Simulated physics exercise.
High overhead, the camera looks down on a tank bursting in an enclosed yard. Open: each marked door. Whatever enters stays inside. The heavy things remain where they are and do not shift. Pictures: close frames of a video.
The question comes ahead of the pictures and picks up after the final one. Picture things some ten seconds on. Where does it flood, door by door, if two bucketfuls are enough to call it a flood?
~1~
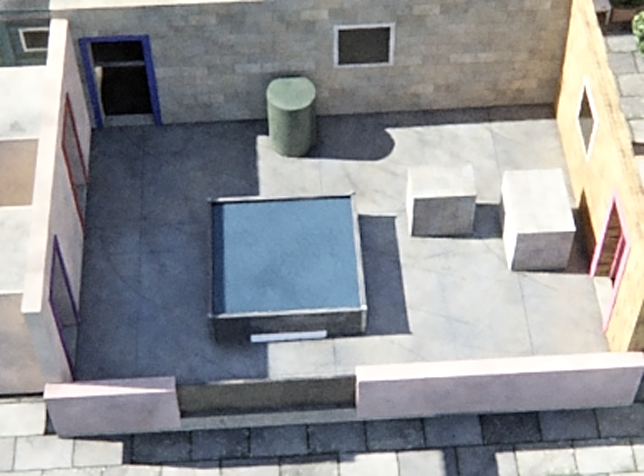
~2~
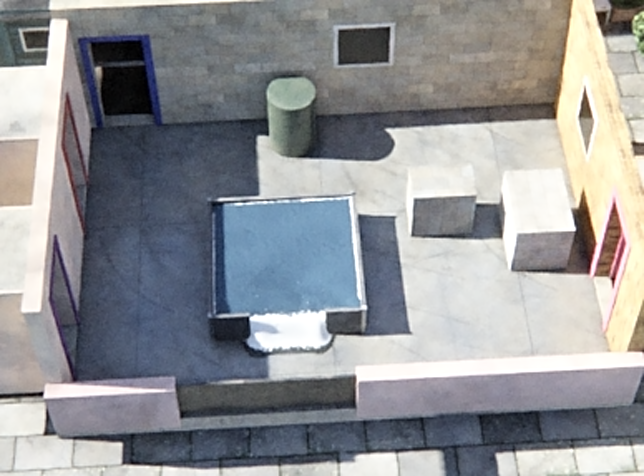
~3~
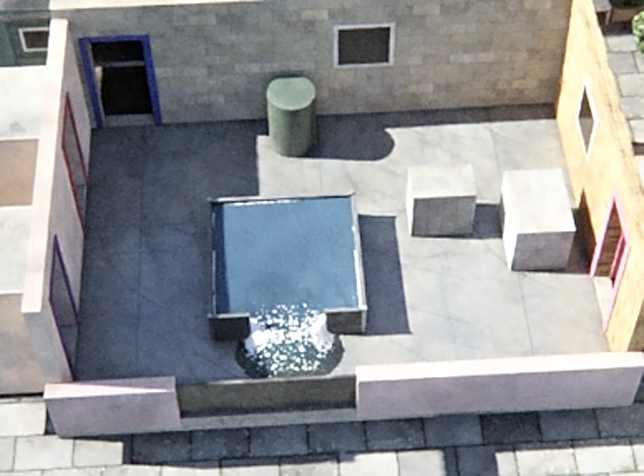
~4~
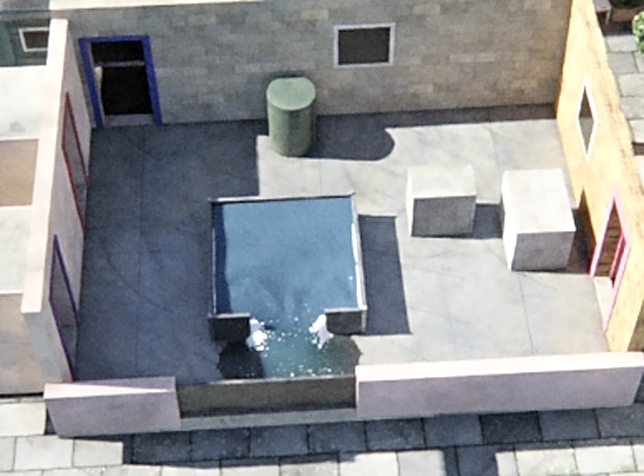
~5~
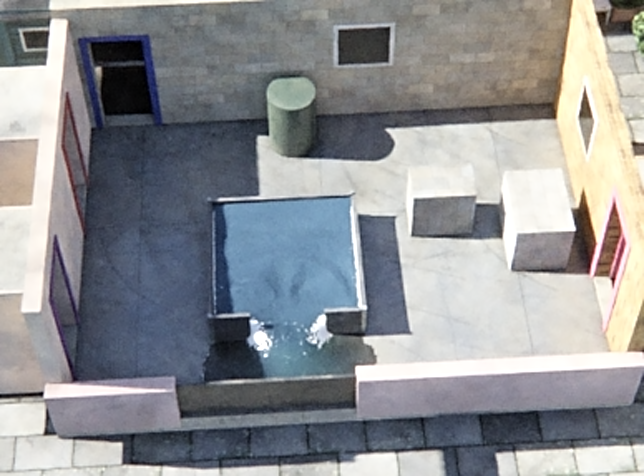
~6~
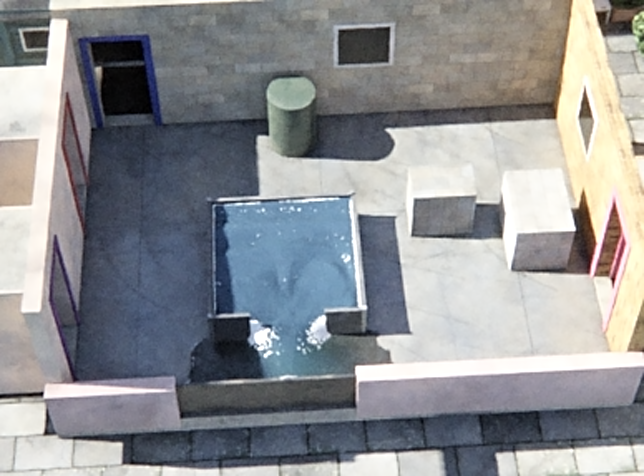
At the pink door it floods; at the red door it does not flood; at the blue door it floods; at the purple door it floods.
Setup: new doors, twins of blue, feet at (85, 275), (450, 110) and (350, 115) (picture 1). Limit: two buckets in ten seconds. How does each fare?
Result, in listed order - beats the mark, misses the mark, misses the mark.
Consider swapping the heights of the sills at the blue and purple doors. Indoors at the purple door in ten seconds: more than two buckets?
So the purple door gets past it.
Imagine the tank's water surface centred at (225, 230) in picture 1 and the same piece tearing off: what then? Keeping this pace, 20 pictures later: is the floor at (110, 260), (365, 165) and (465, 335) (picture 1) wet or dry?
Check in sequence: Soaked through, still parched, soaked through.
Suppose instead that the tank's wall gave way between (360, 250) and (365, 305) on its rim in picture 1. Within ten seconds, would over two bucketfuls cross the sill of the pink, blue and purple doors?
Going door by door: The pink one gets too much, the blue one stays safe, and the purple one stays safe.
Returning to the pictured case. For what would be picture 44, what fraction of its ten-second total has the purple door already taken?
Share by then: About 75 in a hundred.
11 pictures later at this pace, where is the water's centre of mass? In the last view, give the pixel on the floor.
I'd say near (286, 313).
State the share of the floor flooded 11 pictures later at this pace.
Close to 30 %.
A moment on, water covers 10 % of the floor; the pink door not reached, the red door not reached, the blue door not reached, the purple door not reached.
Next, water covers 30 % of the floor; the pink door not reached, the red door not reached, the blue door not reached, the purple door under two buckets in.
Then, water covers 45 % of the floor; the pink door under two buckets in, the red door wet at the sill, nothing in, the blue door not reached, the purple door far over two buckets in.
Later, water covers 70 % of the floor; the pink door over two buckets in, the red door wet at the sill, nothing in, the blue door over two buckets in, the purple door far over two buckets in.
In the end, water covers 95 % of the floor; the pink door far over two buckets in, the red door wet at the sill, nothing in, the blue door over two buckets in, the purple door far over two buckets in.
